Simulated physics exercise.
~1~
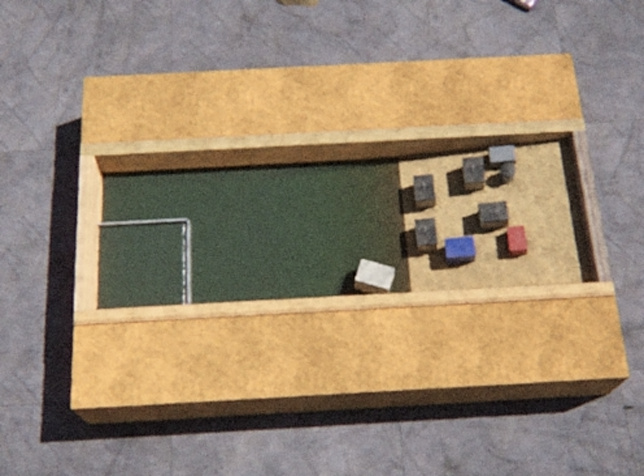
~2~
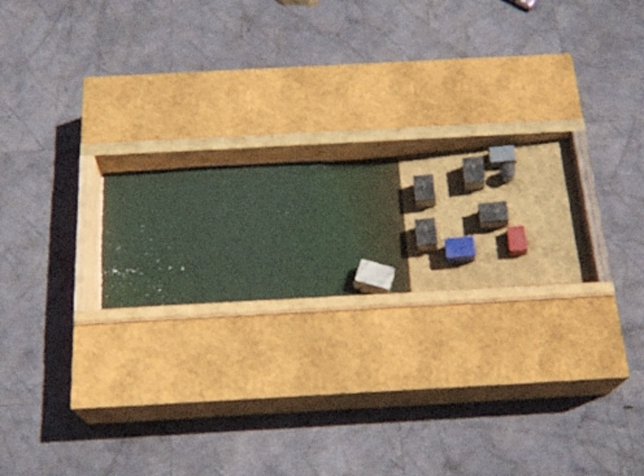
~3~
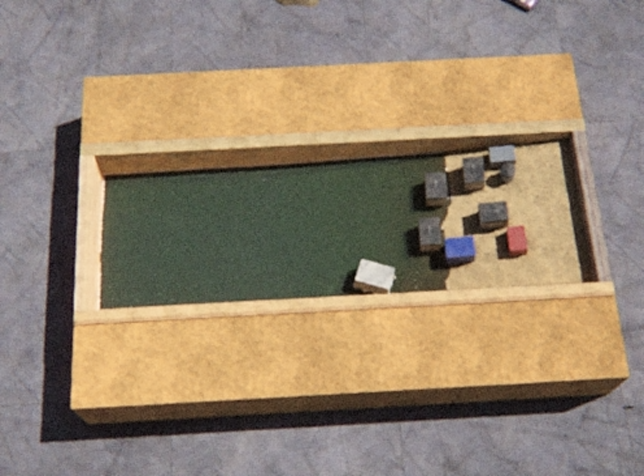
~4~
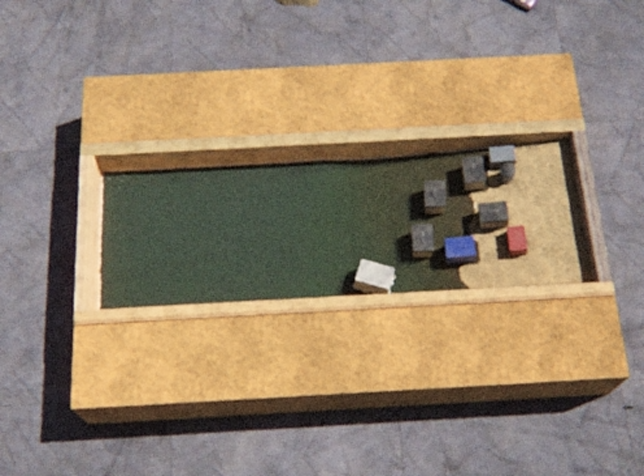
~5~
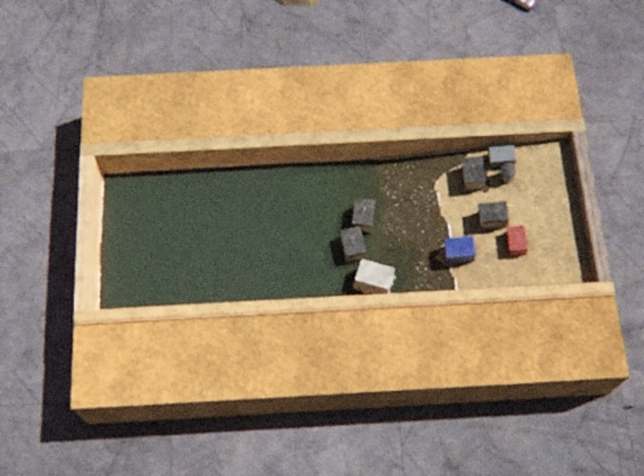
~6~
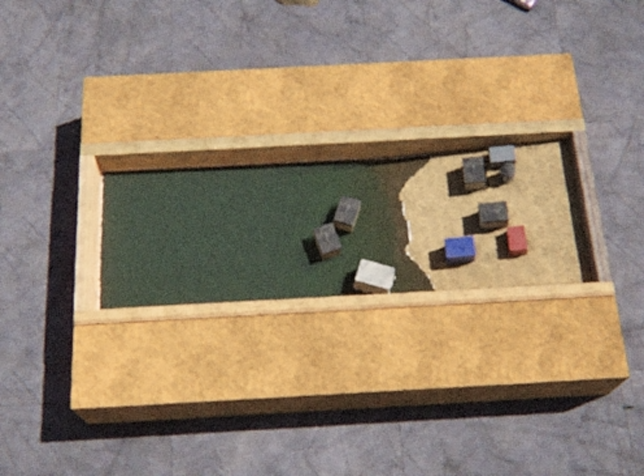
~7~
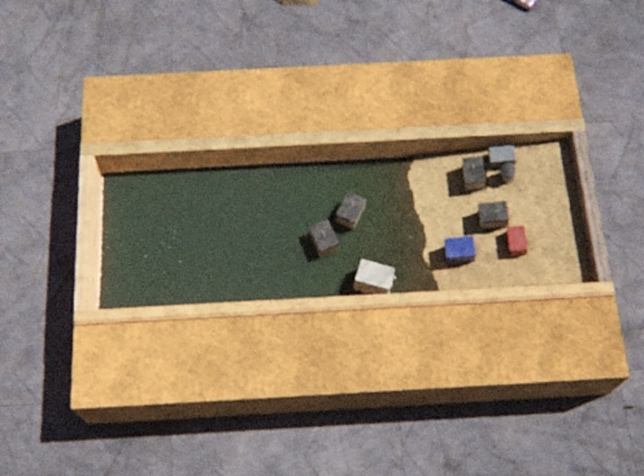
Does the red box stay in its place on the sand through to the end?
Yes, the red box stays where it began on the sand, and the blue box near it barely shifts either.
